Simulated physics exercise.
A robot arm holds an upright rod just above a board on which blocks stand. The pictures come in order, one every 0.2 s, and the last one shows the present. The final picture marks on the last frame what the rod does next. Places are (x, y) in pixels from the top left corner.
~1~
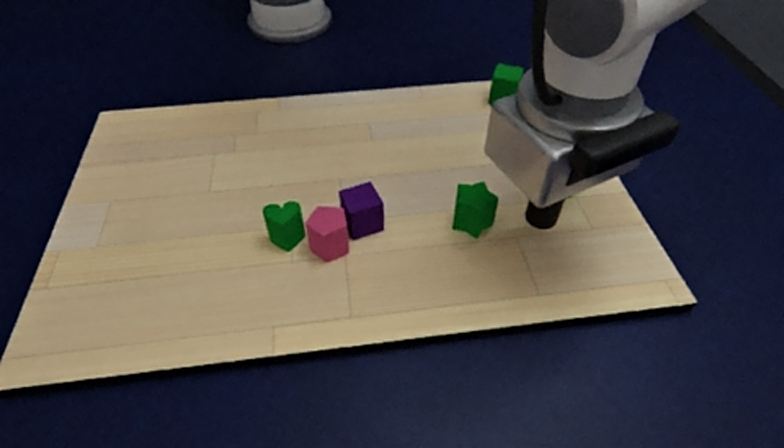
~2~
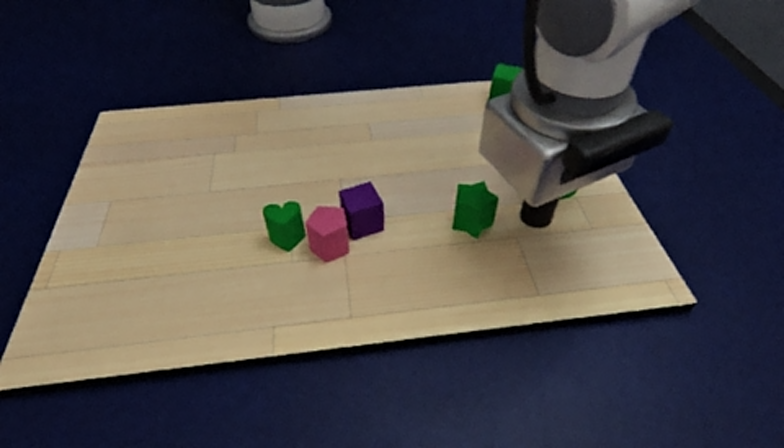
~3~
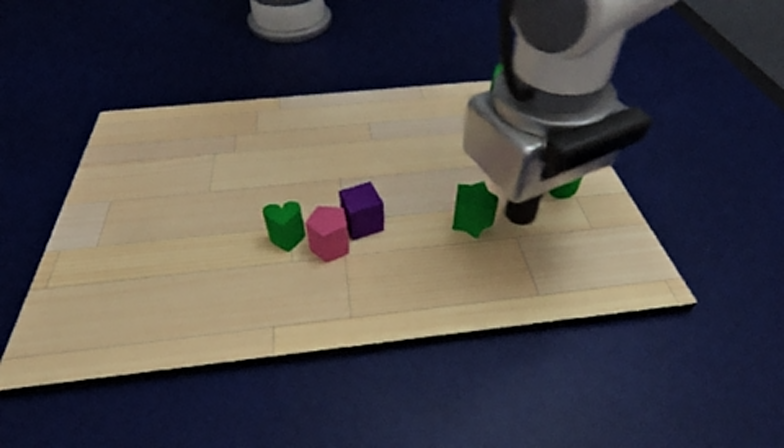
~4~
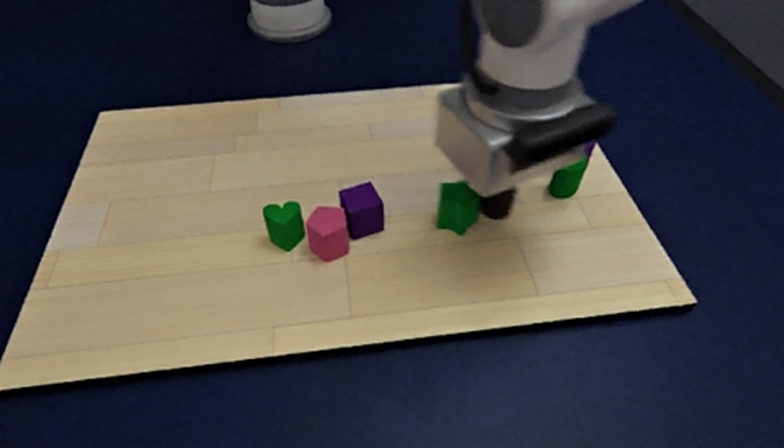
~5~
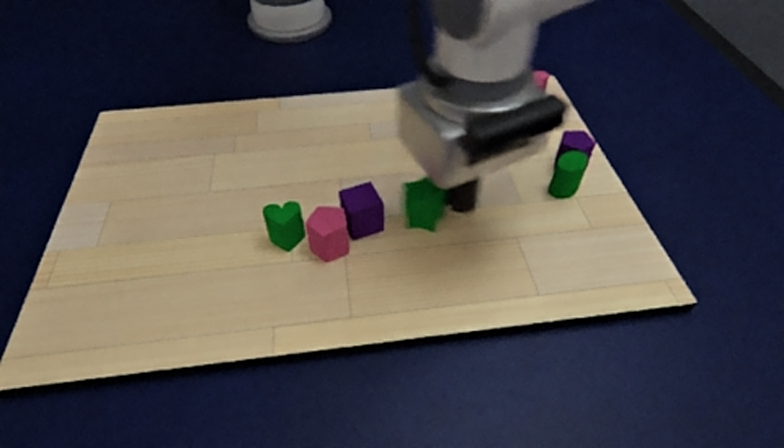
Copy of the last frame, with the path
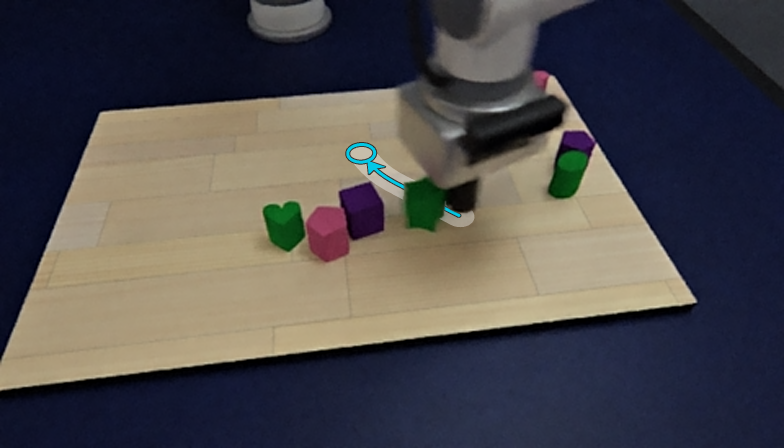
A robot arm moves left and pushes the green star across the board with its rod.
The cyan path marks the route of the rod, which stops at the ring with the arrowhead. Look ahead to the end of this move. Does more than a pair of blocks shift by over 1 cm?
Answer: No.
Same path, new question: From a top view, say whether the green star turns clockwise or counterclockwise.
Counter-clockwise, from overhead.
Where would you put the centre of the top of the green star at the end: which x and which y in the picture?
The answer is (399, 183).
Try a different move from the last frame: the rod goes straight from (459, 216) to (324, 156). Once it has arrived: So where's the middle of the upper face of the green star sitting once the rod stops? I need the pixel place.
It ends at (393, 184).
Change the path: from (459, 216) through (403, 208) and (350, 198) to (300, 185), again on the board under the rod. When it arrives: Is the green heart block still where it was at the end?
Short answer: No.
Drawn move, from (459, 216) via (402, 186), ending at (361, 153).
The first path, step by step. One third of the way, rod at (420, 182); green star at (402, 184), turned 75° anticlockwise.
Two thirds of the way, rod at (384, 163); green star at (399, 183), turned 90° anticlockwise.
At the end, rod at (360, 140); purple square block still; green star at (399, 183), turned 90° anticlockwise.
